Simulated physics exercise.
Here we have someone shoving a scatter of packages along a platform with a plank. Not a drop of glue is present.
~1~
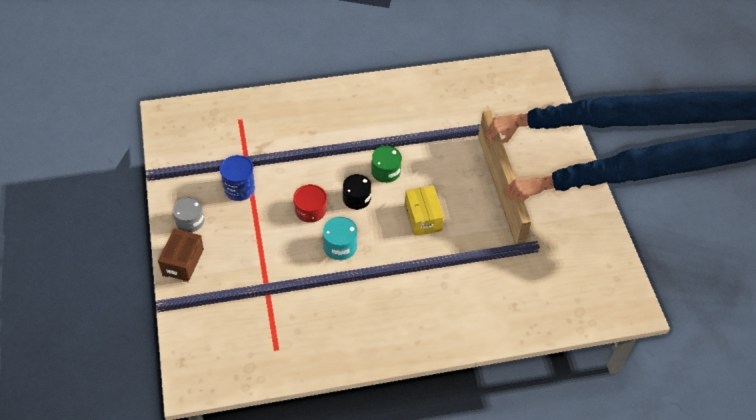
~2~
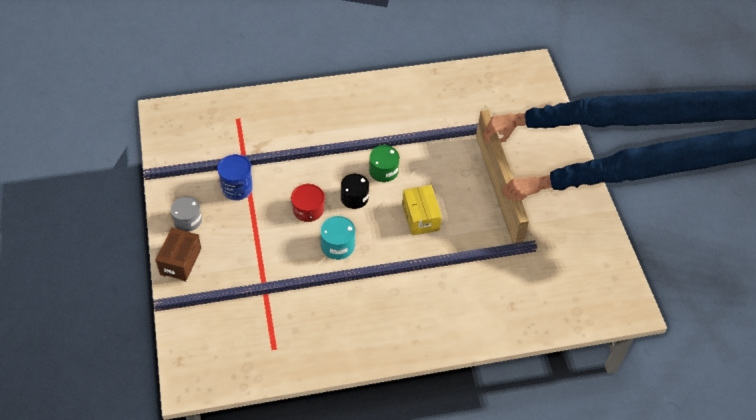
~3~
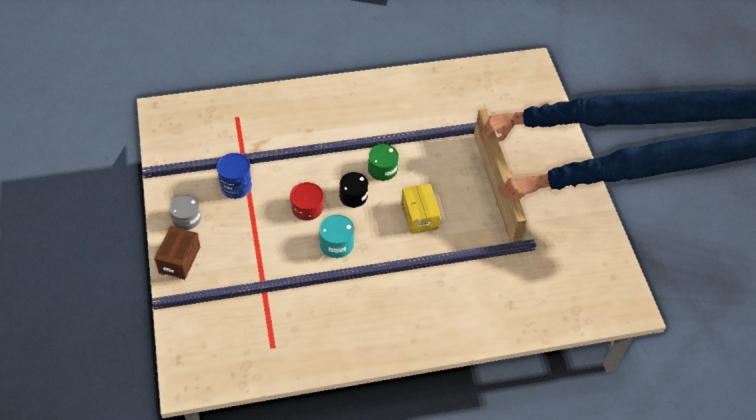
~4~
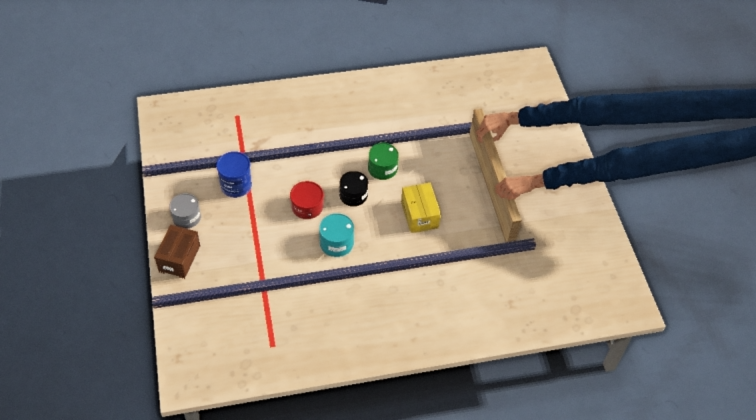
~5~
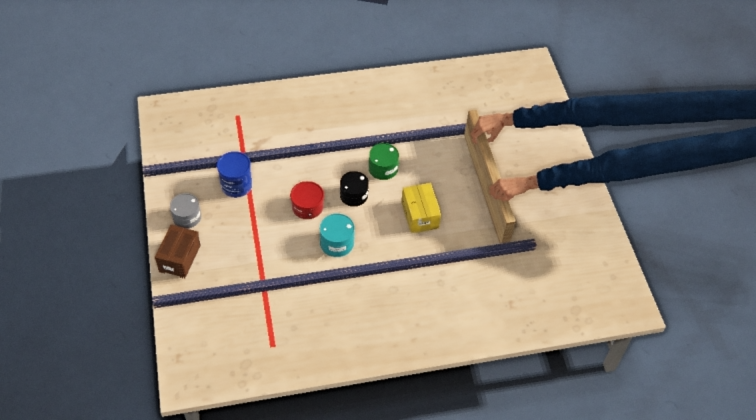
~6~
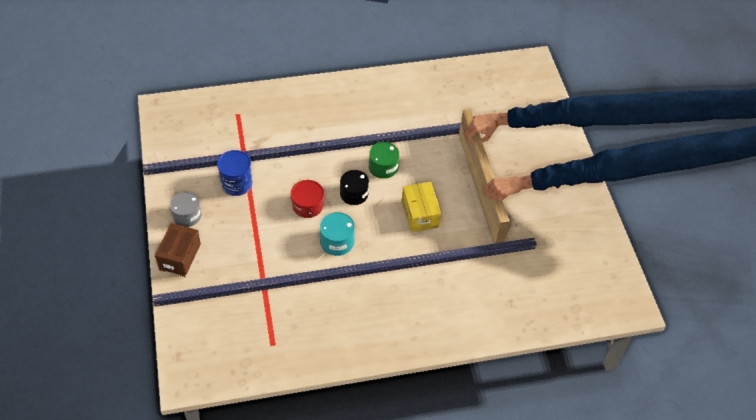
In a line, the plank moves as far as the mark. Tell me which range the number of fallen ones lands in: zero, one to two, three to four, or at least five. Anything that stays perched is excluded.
The range is zero.
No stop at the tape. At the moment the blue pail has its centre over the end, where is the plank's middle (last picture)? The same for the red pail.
The middle is at (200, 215) when it's the blue pail, and at (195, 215) when it's the red pail.
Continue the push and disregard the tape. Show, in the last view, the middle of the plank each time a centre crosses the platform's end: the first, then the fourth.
Its middle is around (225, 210) and later (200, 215).
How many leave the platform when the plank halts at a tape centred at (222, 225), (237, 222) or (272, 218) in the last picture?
Per try in turn: 1, 0, 0.
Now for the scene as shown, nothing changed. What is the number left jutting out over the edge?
Looks like 0 of them.
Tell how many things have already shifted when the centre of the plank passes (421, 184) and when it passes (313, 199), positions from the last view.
The number moved is 1 and then 5.
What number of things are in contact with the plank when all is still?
3.
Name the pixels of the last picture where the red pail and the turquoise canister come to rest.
The red pail ends up near (208, 215), and the turquoise canister near (210, 253).
A little later, none off yet; brown tote at rest near (179, 250); grey canister at rest near (186, 210); blue pail at rest near (235, 174).
When it is over, the number that fall off is zero.
